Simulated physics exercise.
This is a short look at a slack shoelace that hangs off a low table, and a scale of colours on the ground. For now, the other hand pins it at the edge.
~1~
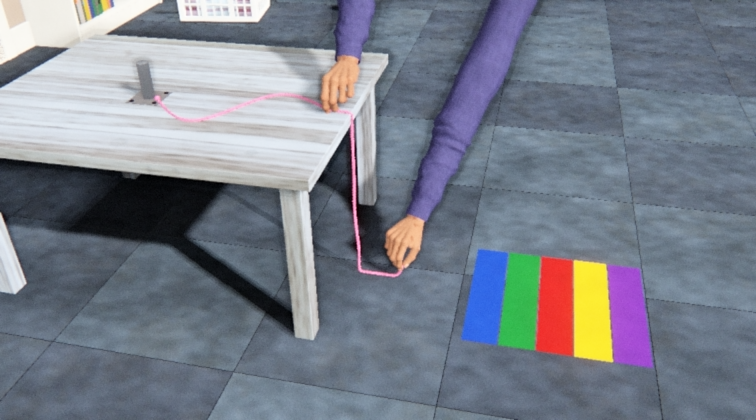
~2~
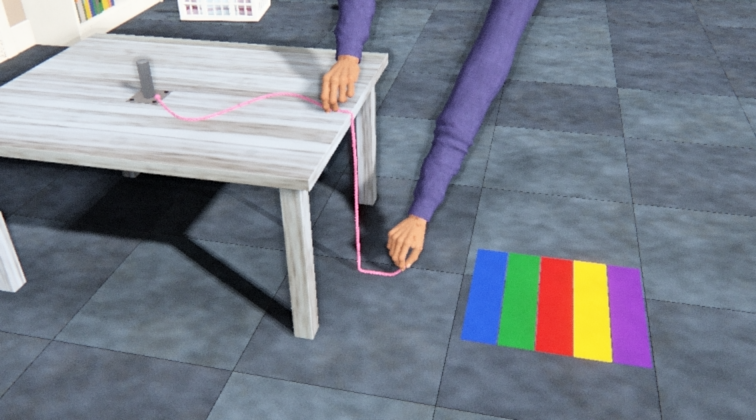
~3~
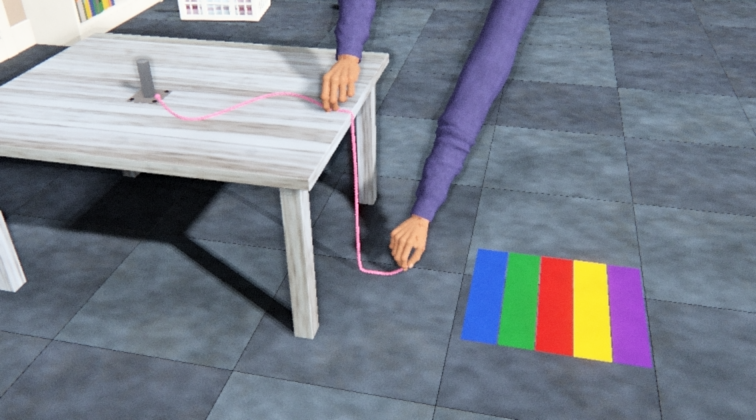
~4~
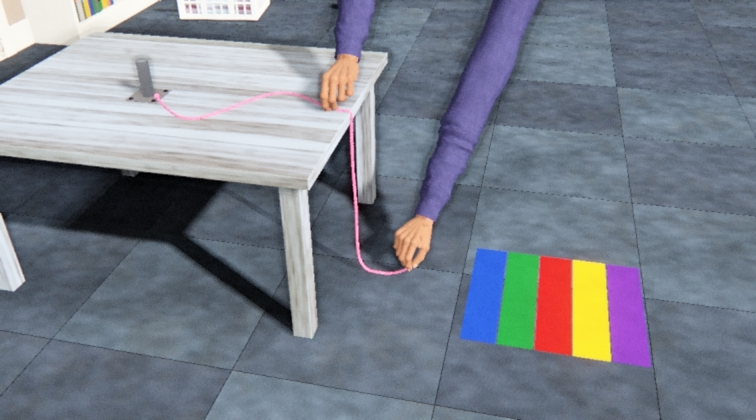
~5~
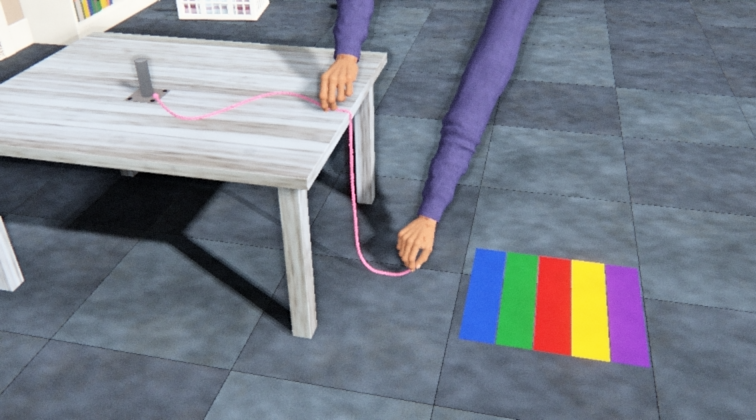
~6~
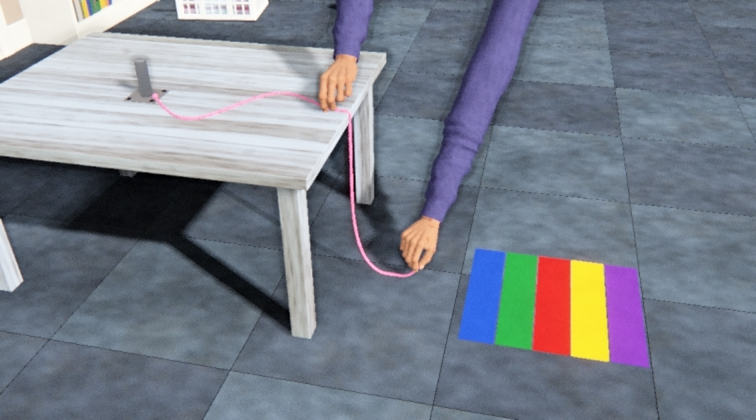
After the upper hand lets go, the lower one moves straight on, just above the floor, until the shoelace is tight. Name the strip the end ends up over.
Yellow.
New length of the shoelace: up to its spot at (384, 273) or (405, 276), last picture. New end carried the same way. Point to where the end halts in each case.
I'd say somewhere near (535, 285) the first time and near (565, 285) the second time.
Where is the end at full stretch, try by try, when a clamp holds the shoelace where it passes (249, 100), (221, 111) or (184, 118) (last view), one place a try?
Roughly (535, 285), (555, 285) and (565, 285).
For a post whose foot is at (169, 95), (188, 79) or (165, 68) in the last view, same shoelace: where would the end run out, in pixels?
Try by try, around (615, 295), (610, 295) and (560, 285).
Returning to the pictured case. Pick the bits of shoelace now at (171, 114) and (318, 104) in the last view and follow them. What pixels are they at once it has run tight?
About (202, 100), and the other about (369, 130).
Early on, end near (528, 282); over green.
Midway, end near (567, 288); over red.
At the end of the slack, end near (590, 291); over yellow. It halts on the yellow strip.
